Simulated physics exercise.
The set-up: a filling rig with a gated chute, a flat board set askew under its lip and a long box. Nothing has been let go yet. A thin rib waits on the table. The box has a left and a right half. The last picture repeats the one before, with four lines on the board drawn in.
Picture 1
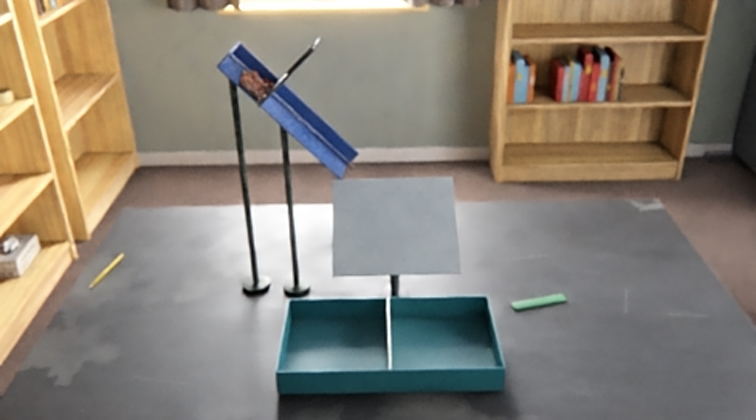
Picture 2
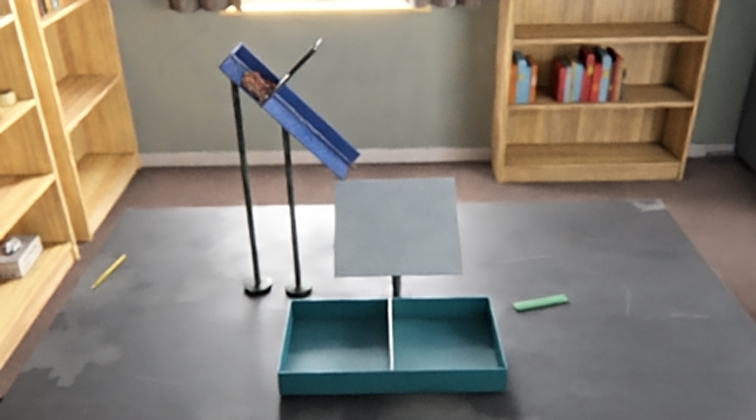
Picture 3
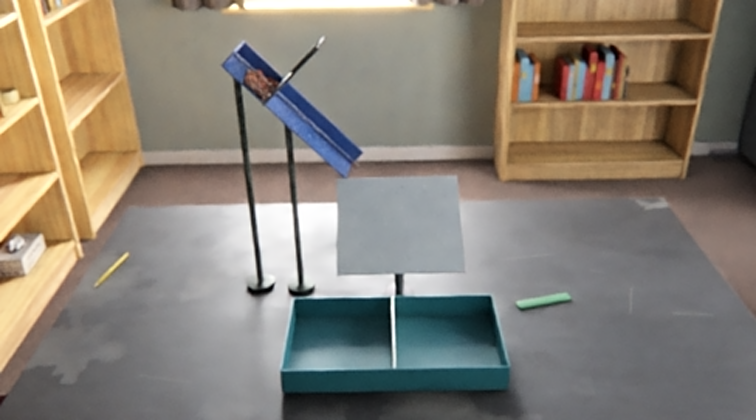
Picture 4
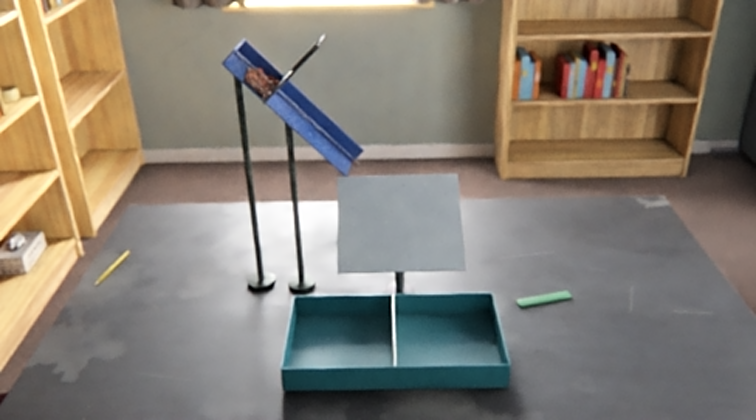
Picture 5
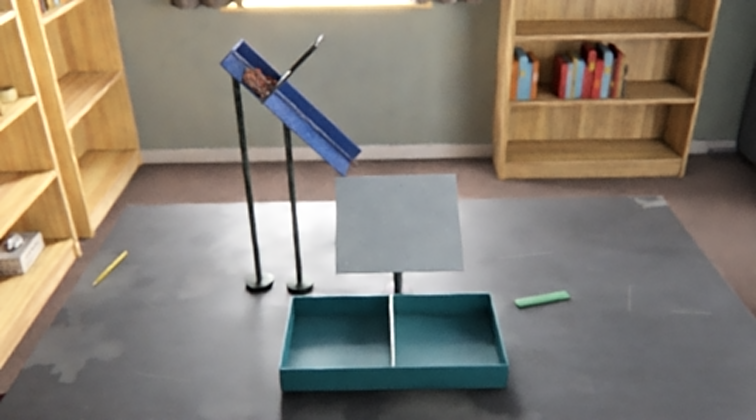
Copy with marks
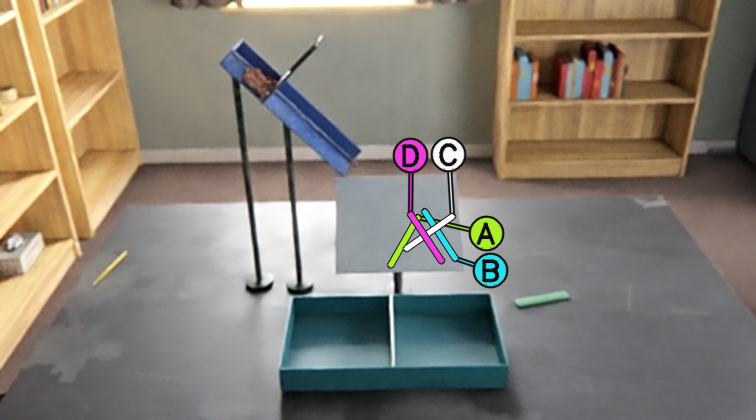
Nothing moves apart from a slight drift of the view, as reddish-brown pellets sit behind a closed gate in a sloping blue chute, above a tilted grey board and a teal box divided into two halves on a dark table.
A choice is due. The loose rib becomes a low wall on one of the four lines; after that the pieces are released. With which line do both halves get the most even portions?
Use line C.
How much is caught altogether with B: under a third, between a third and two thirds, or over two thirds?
Line B gives over two thirds.
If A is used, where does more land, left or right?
The left half.
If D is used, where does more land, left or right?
Right.
On the marked copy, line A from (417, 217) to (390, 265); line B from (424, 211) to (455, 258); line C from (452, 216) to (406, 248); line D from (410, 214) to (441, 260).
For line A, of what is caught, most in the left half, about a quarter in the right.
For line B, of what is caught, a small part in the left half, nearly all in the right.
For line C, of what is caught, about a third in the left half, about two thirds in the right.
For line D, of what is caught, a small part in the left half, nearly all in the right.
